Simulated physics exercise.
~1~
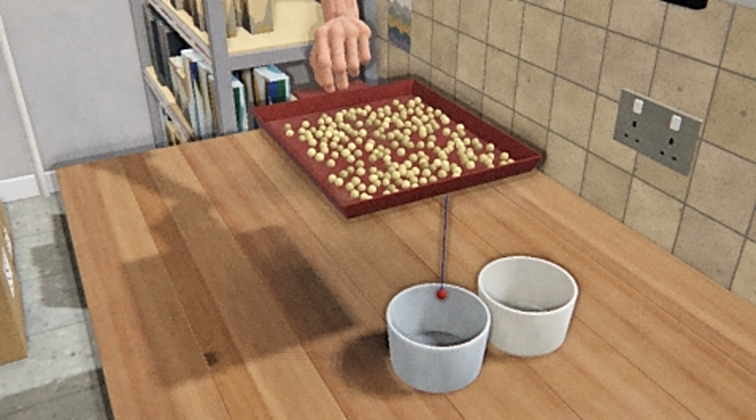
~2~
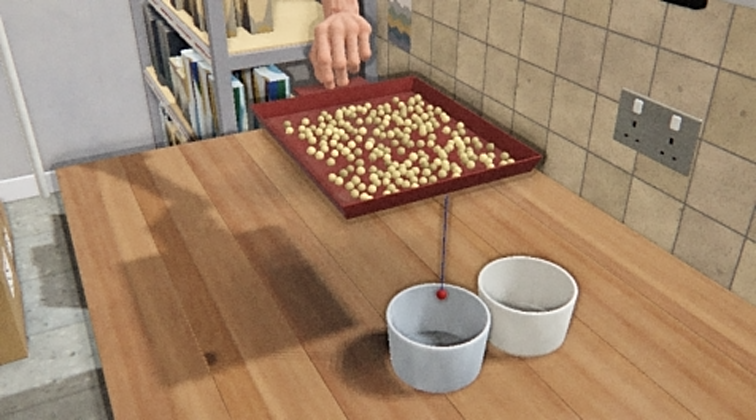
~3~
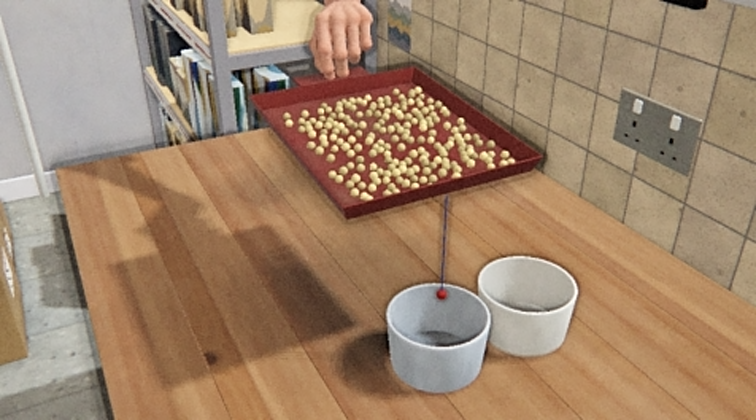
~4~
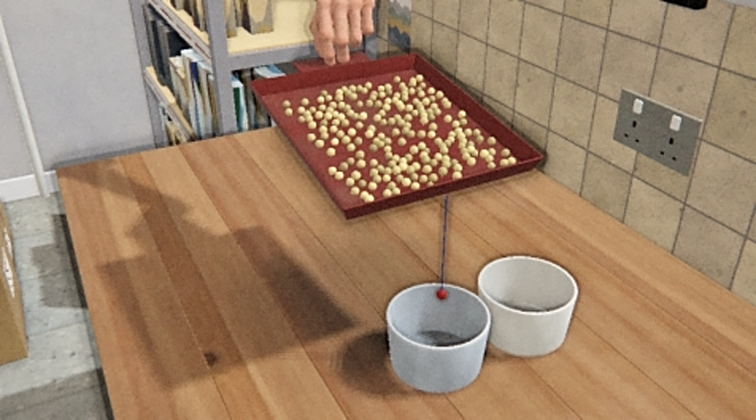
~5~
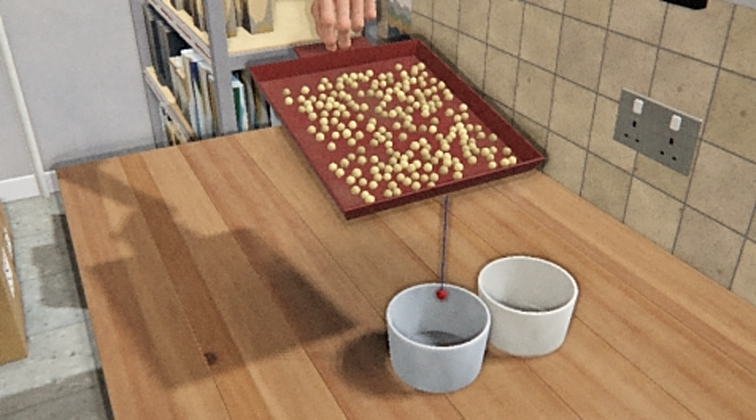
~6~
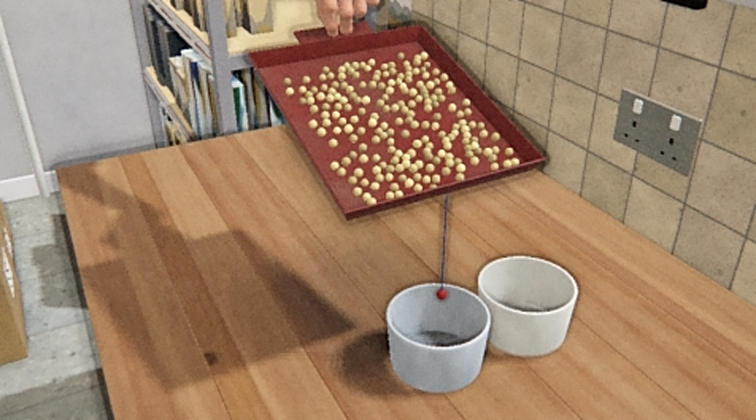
A hand lifted the far end of a red tray of small, pale soya beans, slowly tilting it towards two dishes on a wooden table, while the beans stayed spread across it.
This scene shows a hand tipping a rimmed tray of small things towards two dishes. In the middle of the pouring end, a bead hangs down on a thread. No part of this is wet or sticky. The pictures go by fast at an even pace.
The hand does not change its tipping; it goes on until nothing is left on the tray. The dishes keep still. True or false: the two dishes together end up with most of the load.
False.
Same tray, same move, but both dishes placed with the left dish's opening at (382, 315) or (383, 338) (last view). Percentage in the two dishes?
First placement: 10 per cent; second placement: 70 per cent.
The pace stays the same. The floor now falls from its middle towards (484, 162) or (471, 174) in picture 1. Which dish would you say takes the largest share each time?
On the first try it's the right-side dish, on the second the right-side dish.
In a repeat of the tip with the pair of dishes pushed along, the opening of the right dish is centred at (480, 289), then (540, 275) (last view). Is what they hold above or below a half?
The dishes end up with the lesser share in the first try and the lesser share in the second.
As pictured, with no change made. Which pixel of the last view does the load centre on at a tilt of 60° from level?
Somewhere about pixel (443, 181).
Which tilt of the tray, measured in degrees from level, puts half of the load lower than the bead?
Tilt: Around 100 degrees.
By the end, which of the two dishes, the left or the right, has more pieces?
It is the left dish.
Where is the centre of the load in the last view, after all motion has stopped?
The centre settles at about (461, 393).
Just after the last frame, tray tipped steeply; almost all on the tray; about a tenth in the air.
A moment on, tray tipped right over; roughly a quarter on the tray; about a tenth in the left dish; just a few in the right dish; roughly a quarter outside both; roughly half in the air.
Further on, tray tipped past a quarter turn; roughly a quarter in the left dish; about a tenth in the right dish; roughly two thirds outside both.
When it is over, tray tipped past a quarter turn; roughly a quarter in the left dish; about a tenth in the right dish; roughly two thirds outside both.
